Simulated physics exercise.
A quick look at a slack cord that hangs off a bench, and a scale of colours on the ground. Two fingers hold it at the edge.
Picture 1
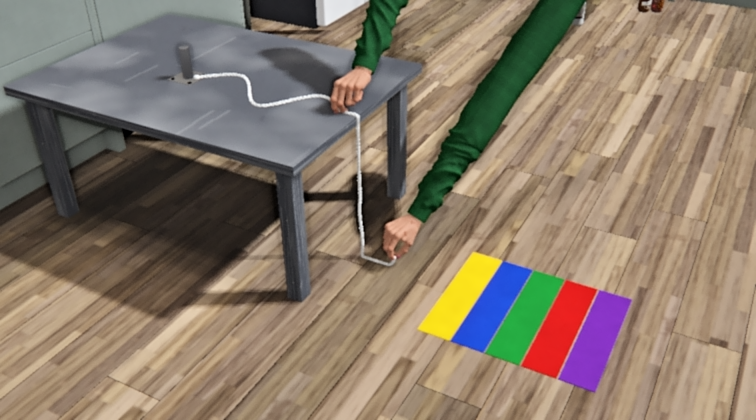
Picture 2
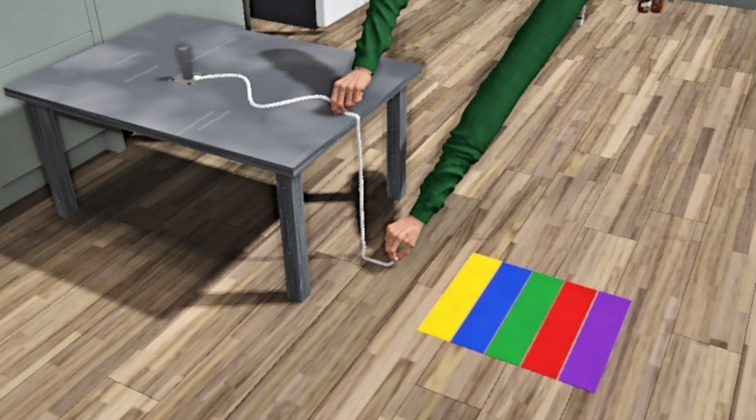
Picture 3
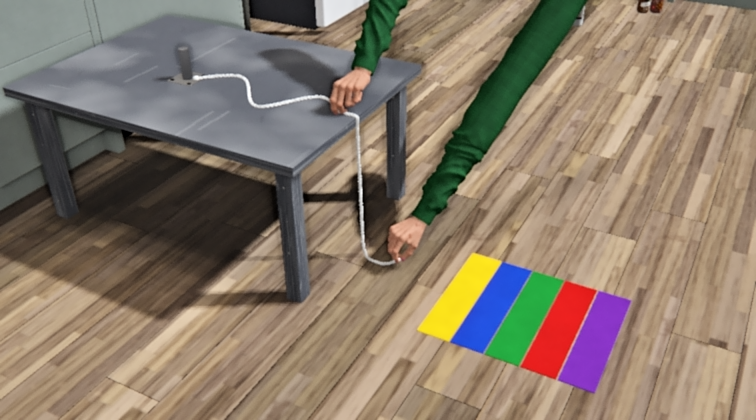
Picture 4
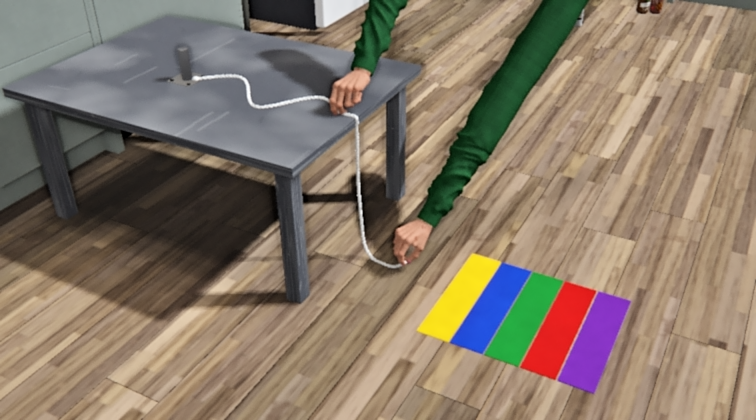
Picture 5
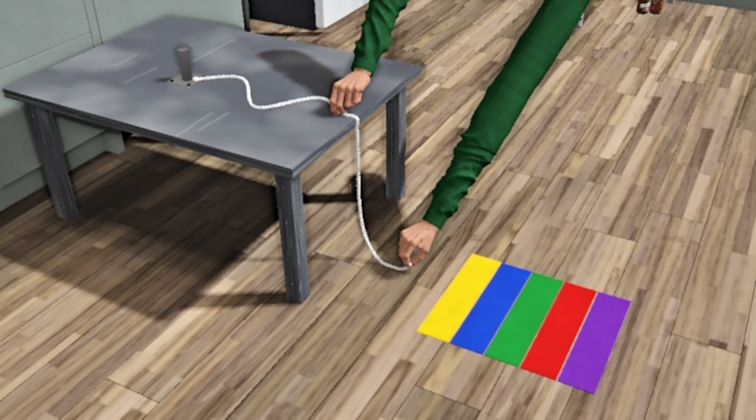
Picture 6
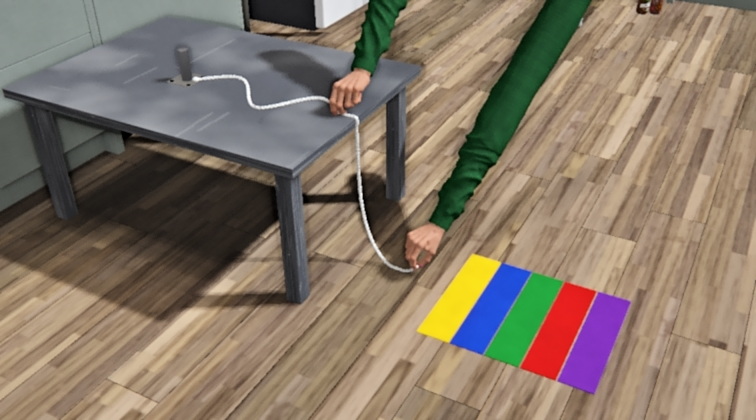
A hand slowly draws the white cord's end rightward across the floor toward coloured stripes.
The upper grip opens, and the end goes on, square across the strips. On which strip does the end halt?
Over red.
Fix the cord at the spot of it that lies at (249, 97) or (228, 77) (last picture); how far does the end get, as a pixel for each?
Try by try, around (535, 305) and (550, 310).
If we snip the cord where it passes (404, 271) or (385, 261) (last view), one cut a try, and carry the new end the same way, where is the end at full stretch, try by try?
In that order: (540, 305) and (510, 295).
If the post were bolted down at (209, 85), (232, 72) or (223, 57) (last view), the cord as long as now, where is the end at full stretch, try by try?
The places are (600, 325), (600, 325) and (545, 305).
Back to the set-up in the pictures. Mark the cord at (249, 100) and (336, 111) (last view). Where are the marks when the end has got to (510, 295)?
About (277, 103), and the other about (362, 152).
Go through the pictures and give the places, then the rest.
The first frame shows end (395, 257); yellow (444, 319); blue (477, 331); green (511, 342); red (547, 355); purple (584, 367).
The second frame shows end (397, 258); cord through (226, 76) (250, 97) (304, 98) (353, 116) (361, 180) (363, 239).
The third frame shows end (400, 259).
The fourth frame shows end (405, 262); cord through (225, 76) (249, 98) (304, 99) (352, 116) (358, 180) (363, 240).
The fifth frame shows end (411, 264).
The sixth frame shows end (417, 266); cord through (225, 77) (249, 99) (304, 100) (352, 117) (359, 181) (373, 243).
Early on, end near (510, 295); over blue.
Midway, end near (544, 306); over green.
At the end of the slack, end near (565, 313); over red. The end stops over the red strip.
